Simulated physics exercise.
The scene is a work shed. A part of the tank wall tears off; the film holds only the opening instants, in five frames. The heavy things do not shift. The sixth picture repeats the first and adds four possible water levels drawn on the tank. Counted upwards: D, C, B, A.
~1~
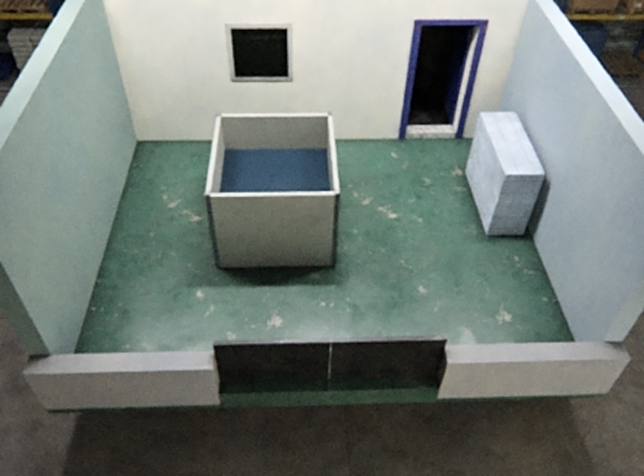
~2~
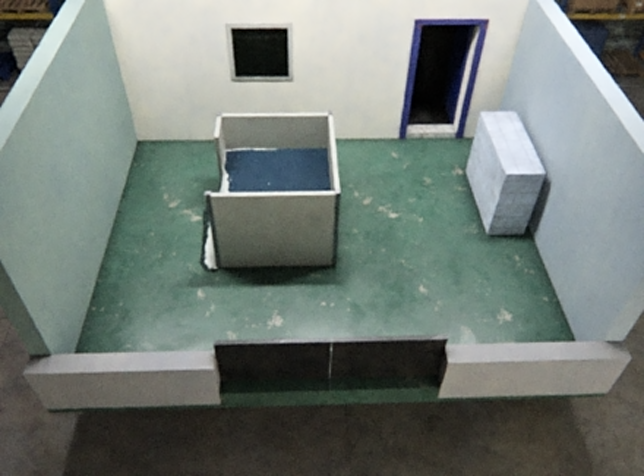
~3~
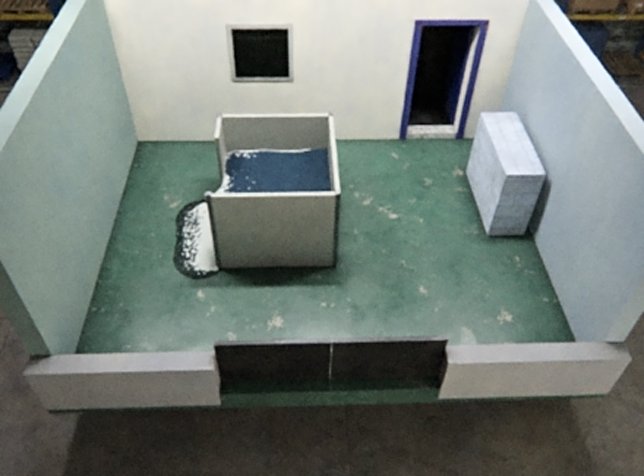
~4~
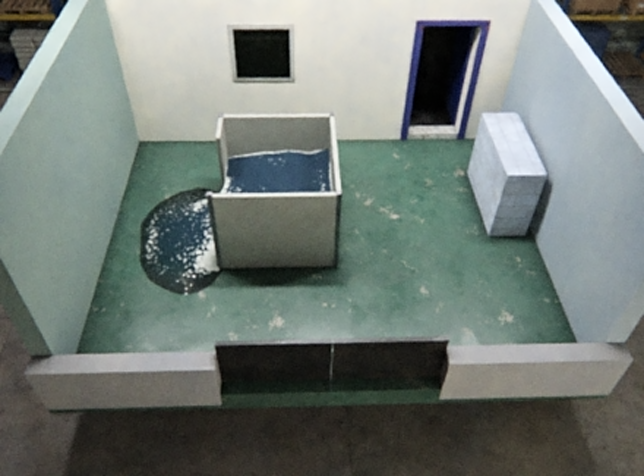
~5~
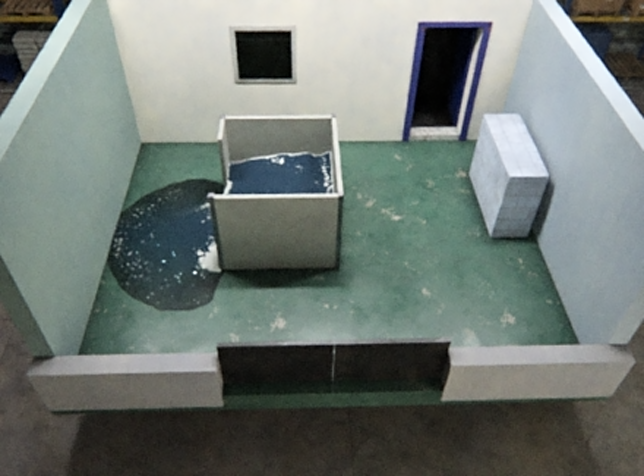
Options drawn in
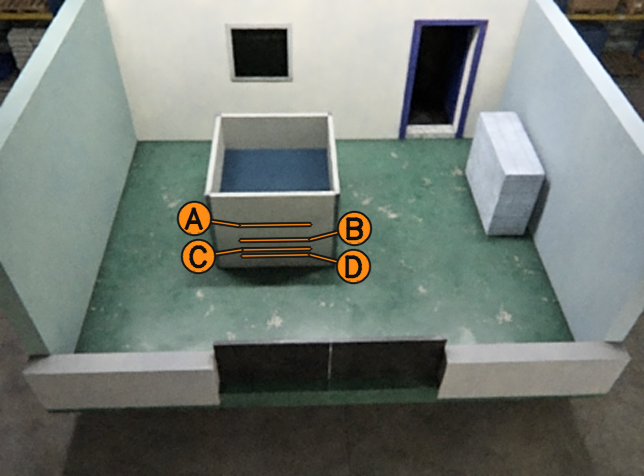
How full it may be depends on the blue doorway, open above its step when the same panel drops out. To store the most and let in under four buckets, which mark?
Choose A.
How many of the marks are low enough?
All of them.
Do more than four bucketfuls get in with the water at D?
No, that is safe.
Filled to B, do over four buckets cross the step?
No, not at all.
In orange, A at (274, 225); B at (275, 240); C at (275, 249); D at (276, 255); from the bottom up D, C, B, A.
If A is chosen, a bucket or two gets in.
If B is chosen, nothing gets over.
If C is chosen, nothing gets over.
If D is chosen, nothing gets over.
